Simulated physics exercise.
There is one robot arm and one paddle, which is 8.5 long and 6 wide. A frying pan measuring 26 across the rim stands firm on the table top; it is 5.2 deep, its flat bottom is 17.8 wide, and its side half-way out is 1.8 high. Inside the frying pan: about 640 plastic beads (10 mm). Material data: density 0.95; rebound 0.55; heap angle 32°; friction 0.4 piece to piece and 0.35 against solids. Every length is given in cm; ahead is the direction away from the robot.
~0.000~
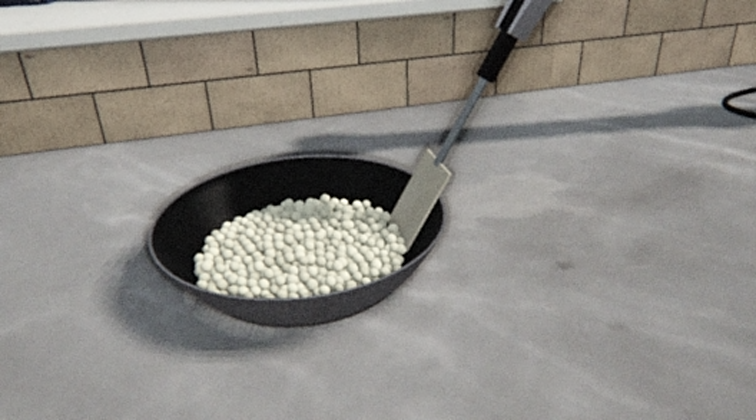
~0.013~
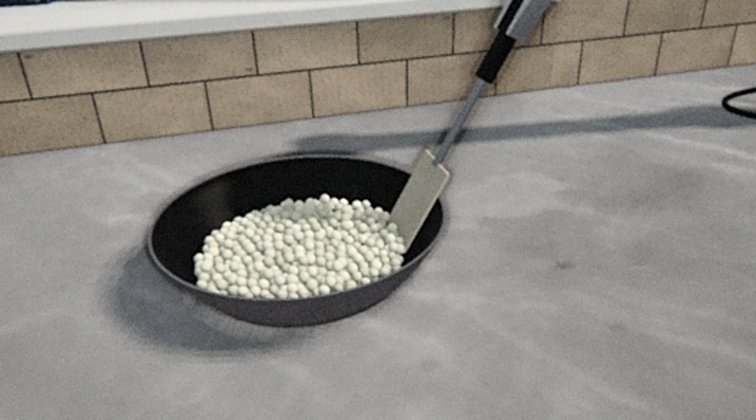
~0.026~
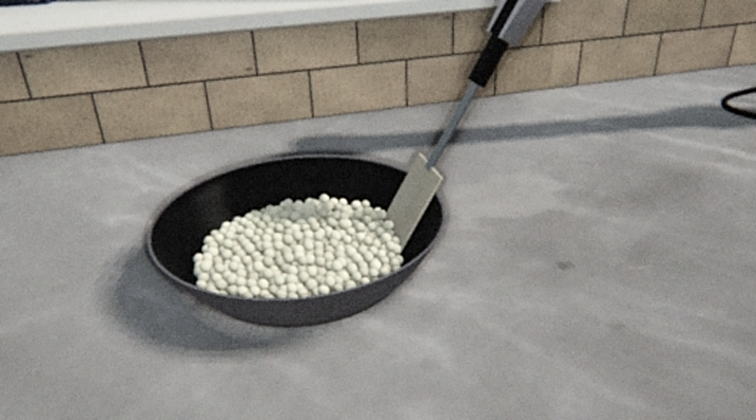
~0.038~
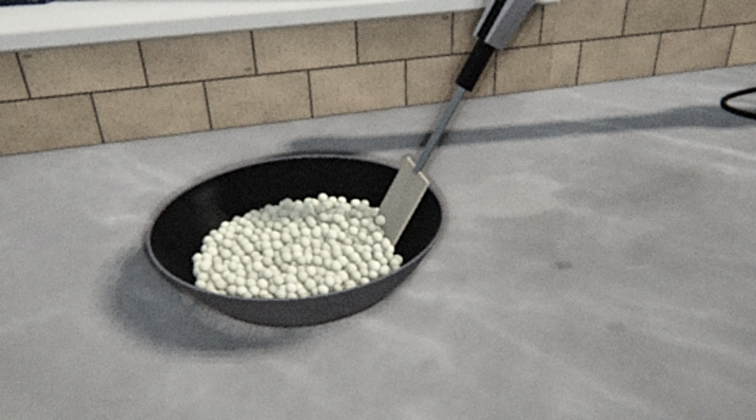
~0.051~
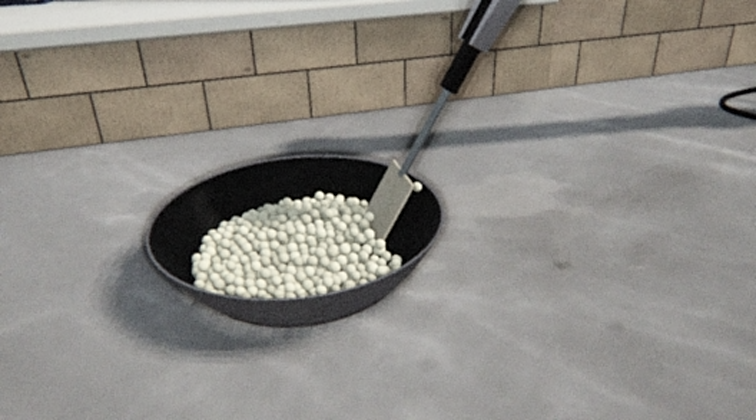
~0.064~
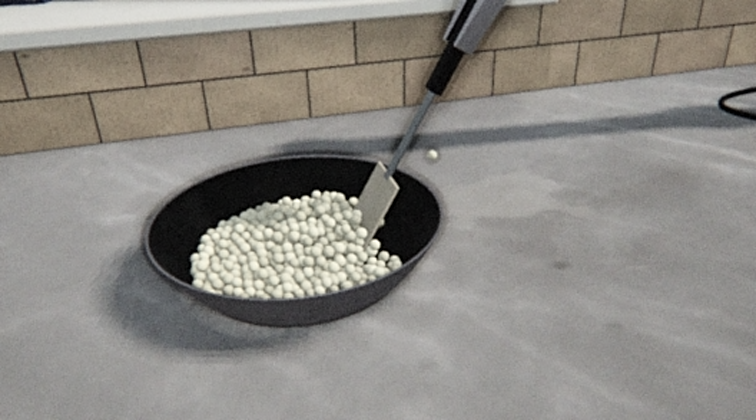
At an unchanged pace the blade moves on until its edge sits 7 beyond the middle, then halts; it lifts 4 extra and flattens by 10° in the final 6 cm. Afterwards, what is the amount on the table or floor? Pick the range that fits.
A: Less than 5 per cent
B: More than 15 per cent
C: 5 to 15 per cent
C, 5 to 15 per cent.
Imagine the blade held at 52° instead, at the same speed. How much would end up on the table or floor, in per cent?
It would come to roughly 10 percent.
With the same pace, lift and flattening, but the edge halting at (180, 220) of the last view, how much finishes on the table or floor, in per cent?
Around 15 percent.
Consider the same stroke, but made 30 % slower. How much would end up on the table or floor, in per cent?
Roughly 5 per cent, I'd say.
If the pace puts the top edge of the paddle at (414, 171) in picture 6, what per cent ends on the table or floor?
About 0 per cent.
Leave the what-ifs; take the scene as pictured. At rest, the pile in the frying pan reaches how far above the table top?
It reaches roughly 4.5 cm.
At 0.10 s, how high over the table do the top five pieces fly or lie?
I'd say close to 8 cm on average.
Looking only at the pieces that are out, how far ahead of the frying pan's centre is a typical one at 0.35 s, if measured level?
I'd say some 24 centimetres.
After 0.10 s, sloping 60°, highest piece 17 above the table; 642 in the frying pan, 1 on the blade or in flight.
After 0.14 s, sloping 57°, highest piece 24 above the table; 642 in the frying pan, 1 on the blade or in flight.
After 0.35 s, sloping 50°, highest piece 38 above the table; 579 in the frying pan, 56 on the table or floor, 8 on the blade or in flight.
After 1.40 s, sloping 50°, highest piece 5 above the table; 579 in the frying pan, 64 on the table or floor.
In the end, 579 in the frying pan, 64 on the table or floor. That is 10 % on the table or floor.
